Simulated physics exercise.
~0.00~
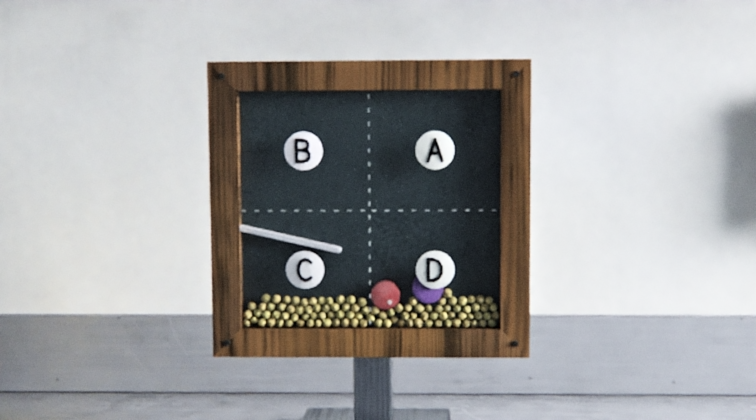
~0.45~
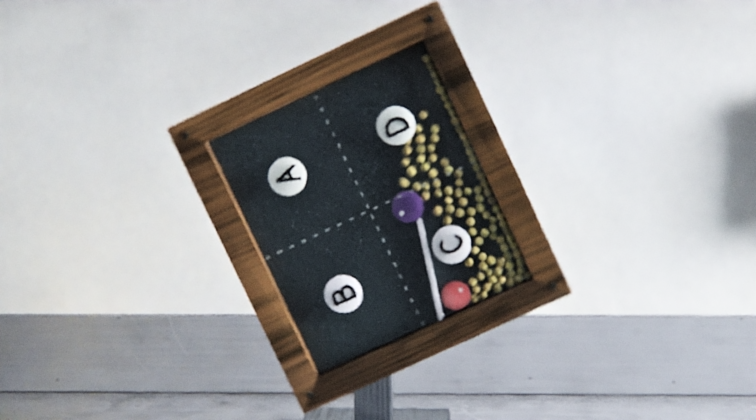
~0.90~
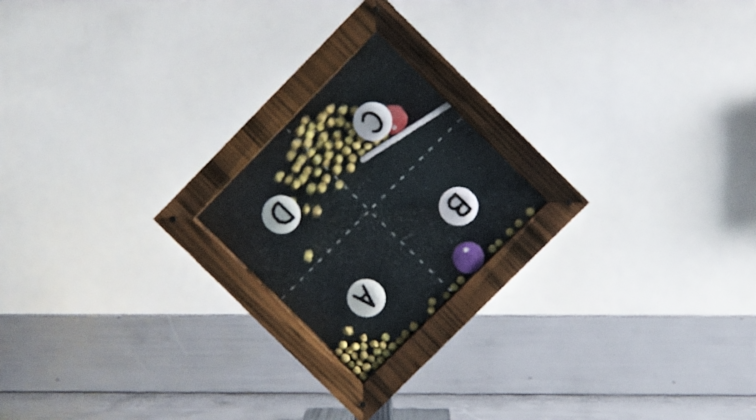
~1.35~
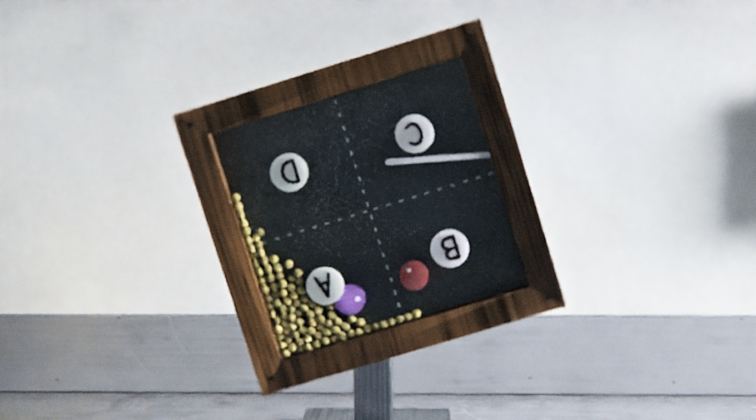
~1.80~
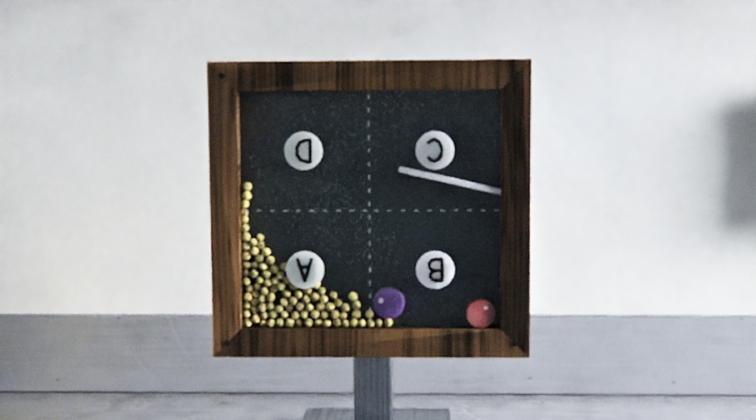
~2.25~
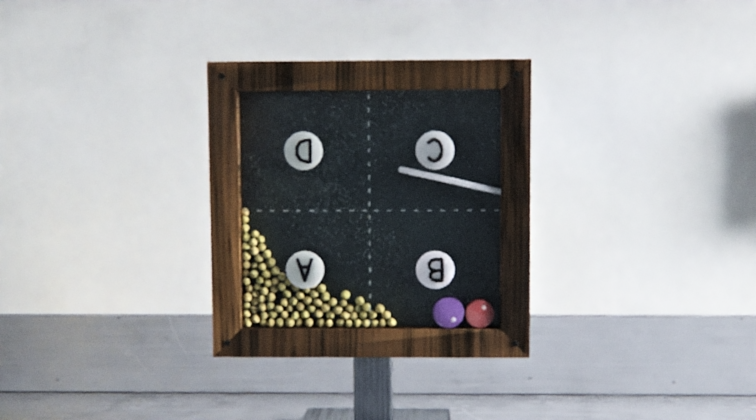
A square wooden-framed box with a dark back panel turns on a stand before a pale wall, seen from the front by a still camera. Yellowish beans line its bottom, with a red disc and a purple disc among them, below four lettered quarters and a slanted pale bar at left. The box swings anticlockwise past upside down, and the beans tumble, some heaping above the bar while others pour into A. It then turns back a little and stops upside down. The beans rest piled at lower left, almost all in A, while the purple disc rolls right beside the red one.
